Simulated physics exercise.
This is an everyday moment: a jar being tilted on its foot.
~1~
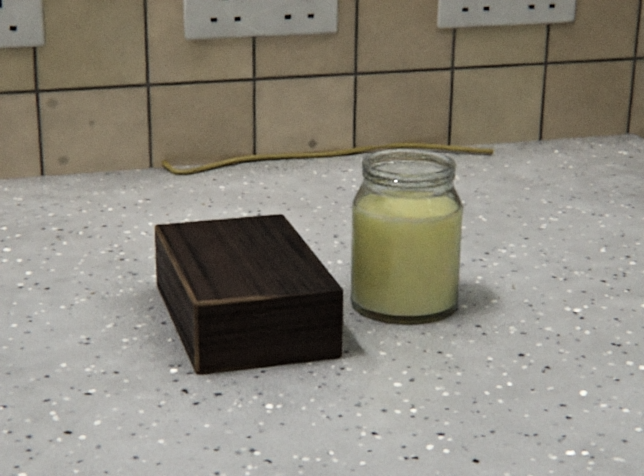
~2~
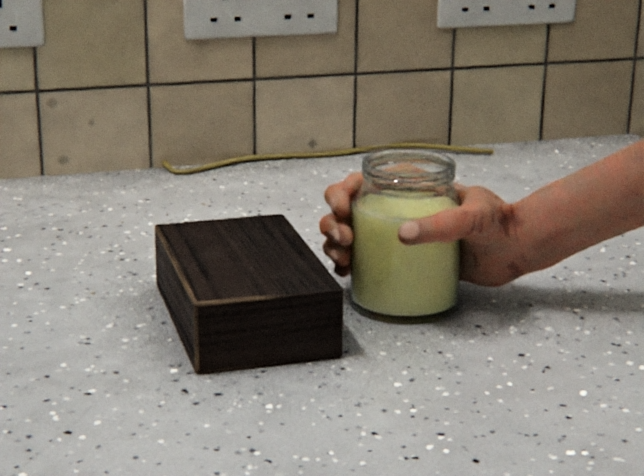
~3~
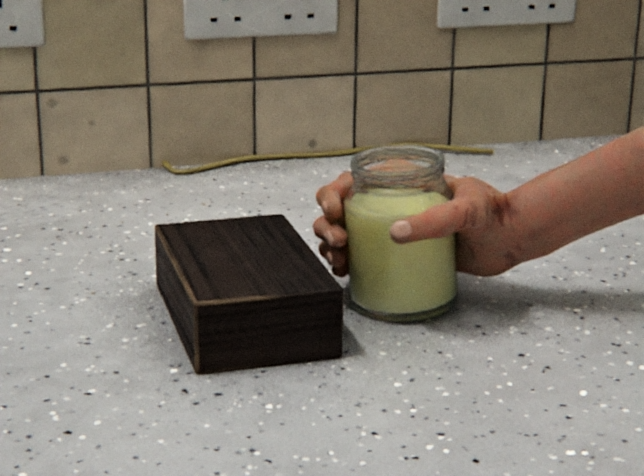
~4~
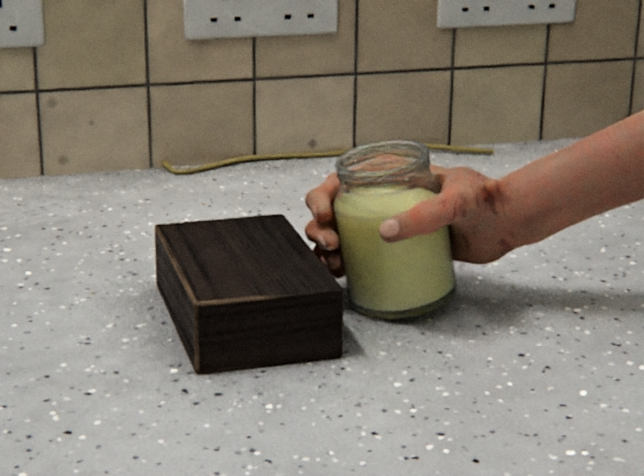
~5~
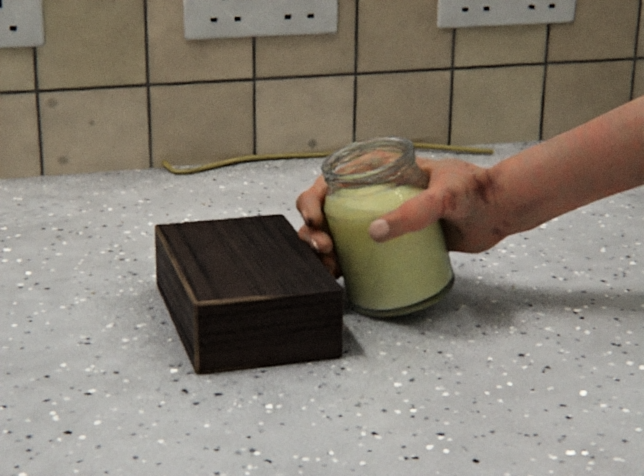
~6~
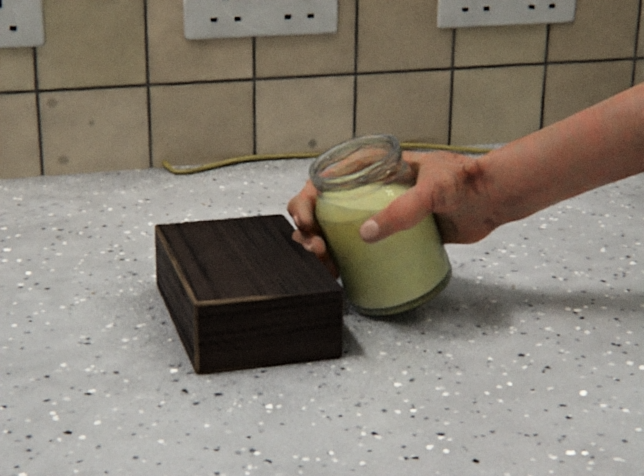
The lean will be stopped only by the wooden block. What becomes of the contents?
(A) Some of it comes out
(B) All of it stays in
B, all of it stays in.
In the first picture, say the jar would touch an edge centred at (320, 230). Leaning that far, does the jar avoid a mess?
Nothing escapes.
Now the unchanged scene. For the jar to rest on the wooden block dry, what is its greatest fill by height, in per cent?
My guess is some 80 per cent.
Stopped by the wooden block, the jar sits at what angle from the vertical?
I'd put the lean at around 30 degrees.
A moment on, the jar leans by about 25°; all is still inside.
Further on, the jar leans by about 30°; all is still inside.
When it is over, the jar leans by about 30°, against the wooden block; all is still inside.
